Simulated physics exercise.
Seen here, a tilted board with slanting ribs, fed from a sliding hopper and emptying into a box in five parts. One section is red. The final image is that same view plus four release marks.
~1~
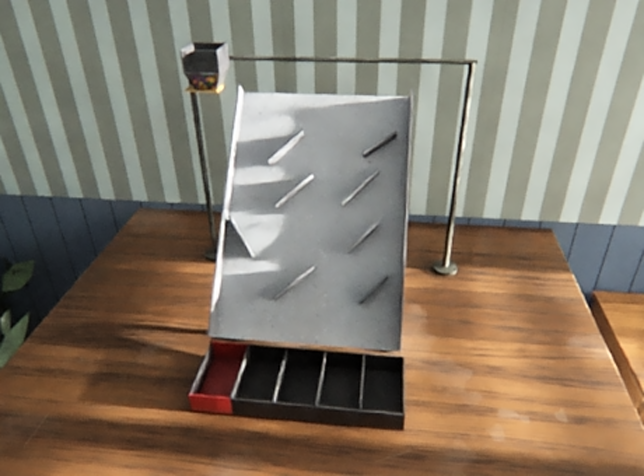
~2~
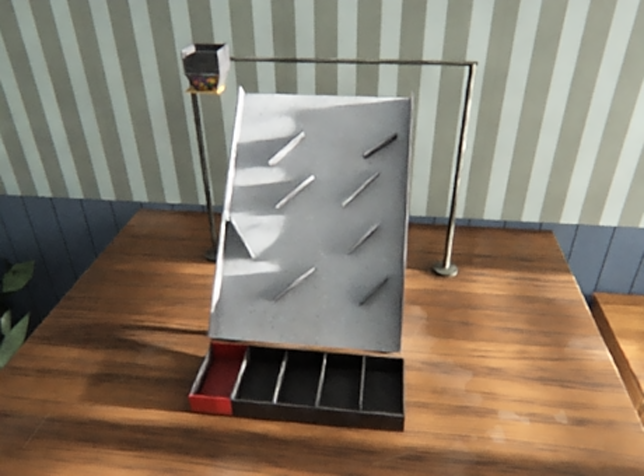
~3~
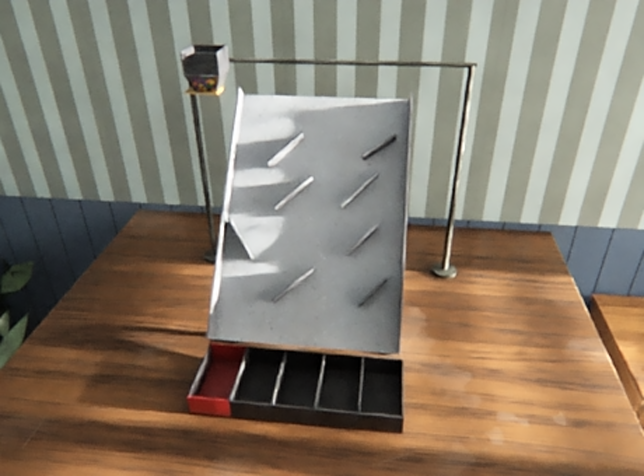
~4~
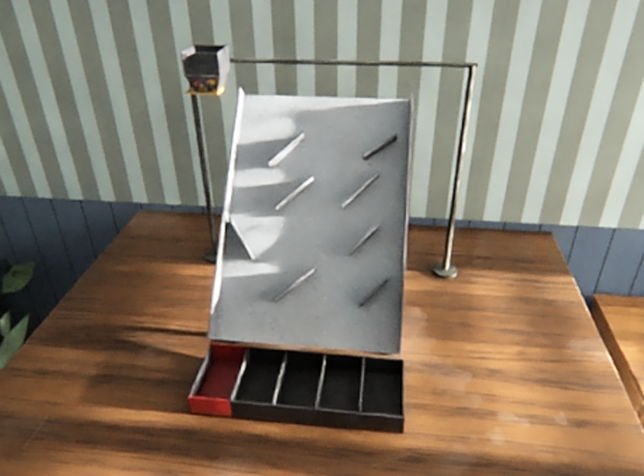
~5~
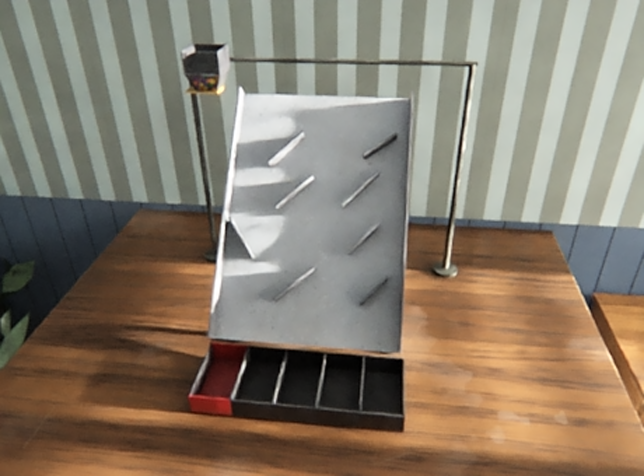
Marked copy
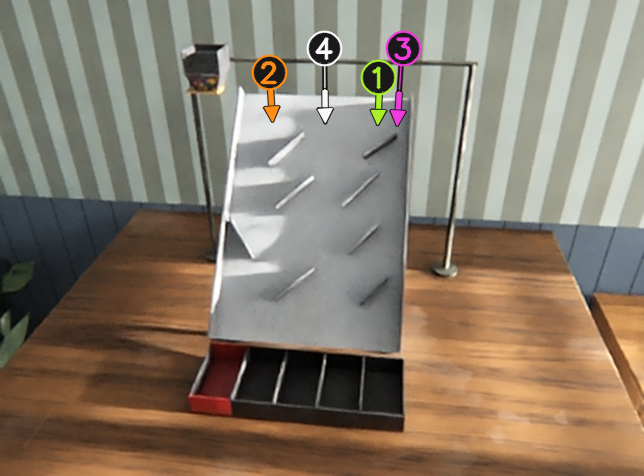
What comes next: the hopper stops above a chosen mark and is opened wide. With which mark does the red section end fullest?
1 beats the others.
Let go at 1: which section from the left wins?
The first from the left.
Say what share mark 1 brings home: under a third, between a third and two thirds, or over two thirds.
Between a third and two thirds.
On the marked copy, mark 1 meets the board at (378, 119); mark 2 meets the board at (272, 116); mark 3 meets the board at (397, 120); mark 4 meets the board at (325, 117).
With 1, roughly half in the red section, about a tenth in other sections, roughly a third outside the box.
With 2, roughly a third in the red section, roughly a third in other sections, about a tenth held on the board, roughly a quarter outside the box.
With 3, roughly a quarter in the red section, roughly a quarter in other sections, roughly half outside the box.
With 4, roughly a quarter in the red section, about a tenth in other sections, roughly two thirds outside the box.
